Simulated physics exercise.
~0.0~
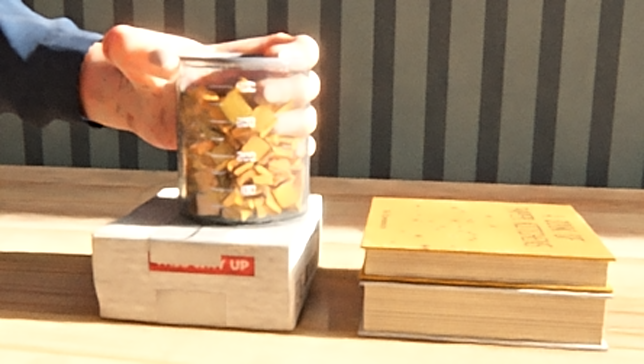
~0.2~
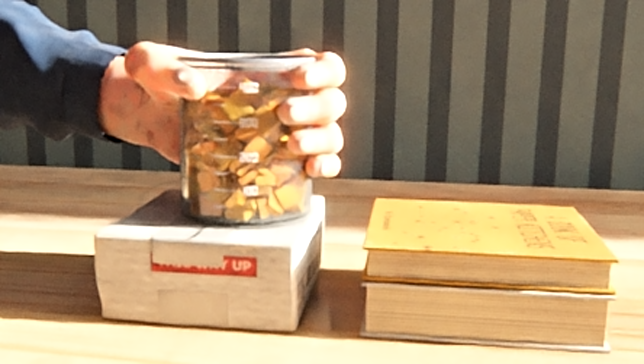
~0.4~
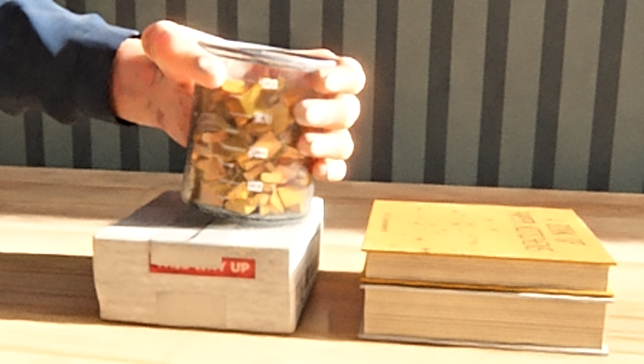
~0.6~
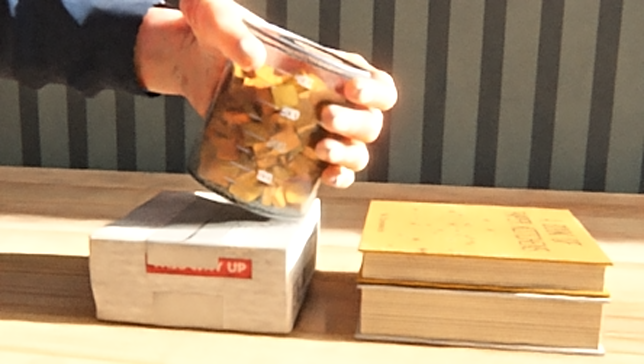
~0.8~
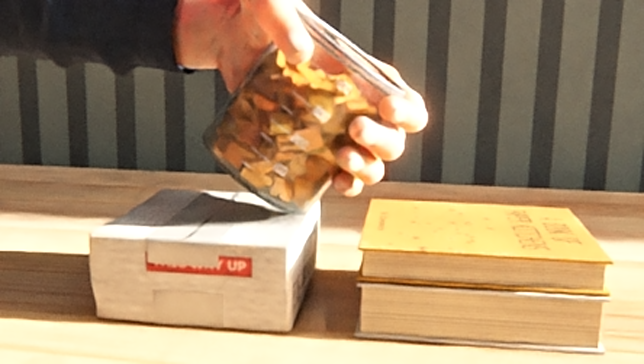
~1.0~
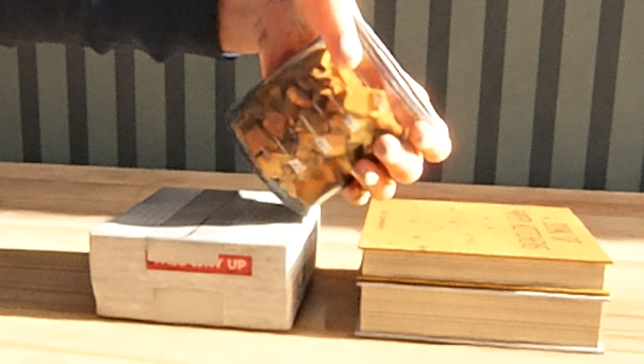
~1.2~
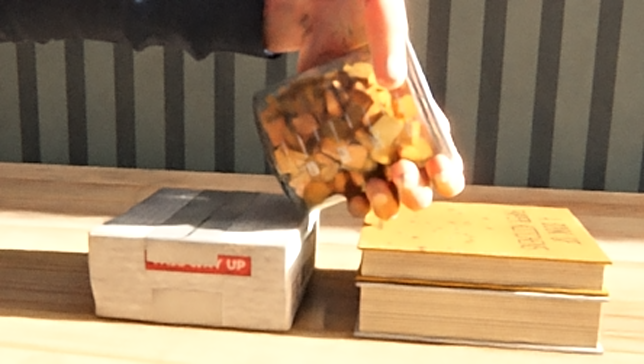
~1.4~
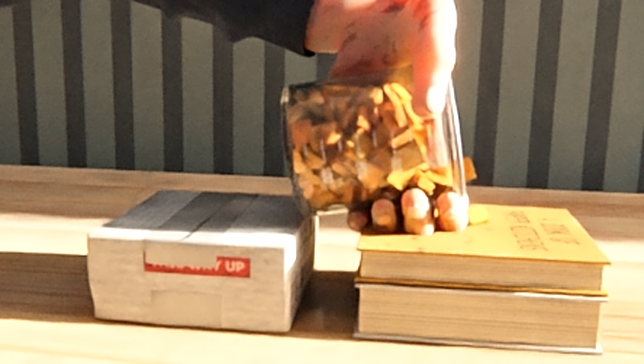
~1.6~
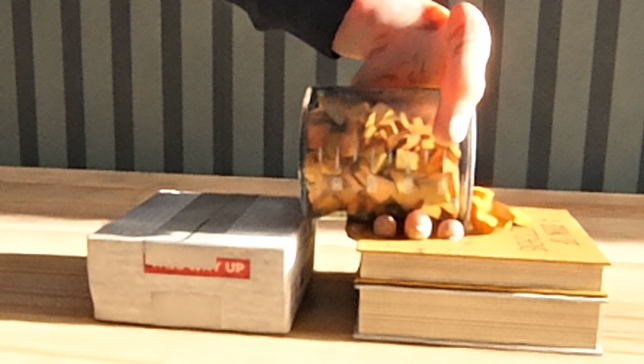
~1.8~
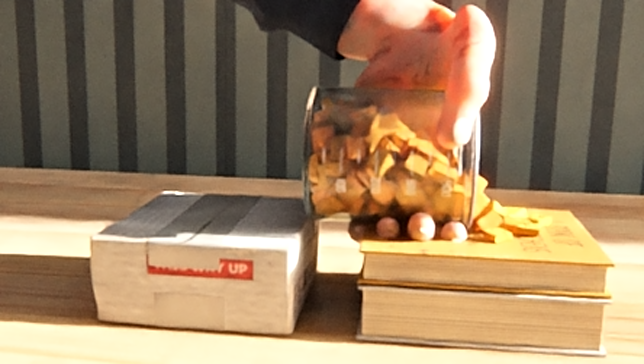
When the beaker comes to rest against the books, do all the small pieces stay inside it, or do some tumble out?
Some tumble out. Once the beaker lies on its side against the books, a few of the small pieces spill onto the yellow cover while most remain inside.
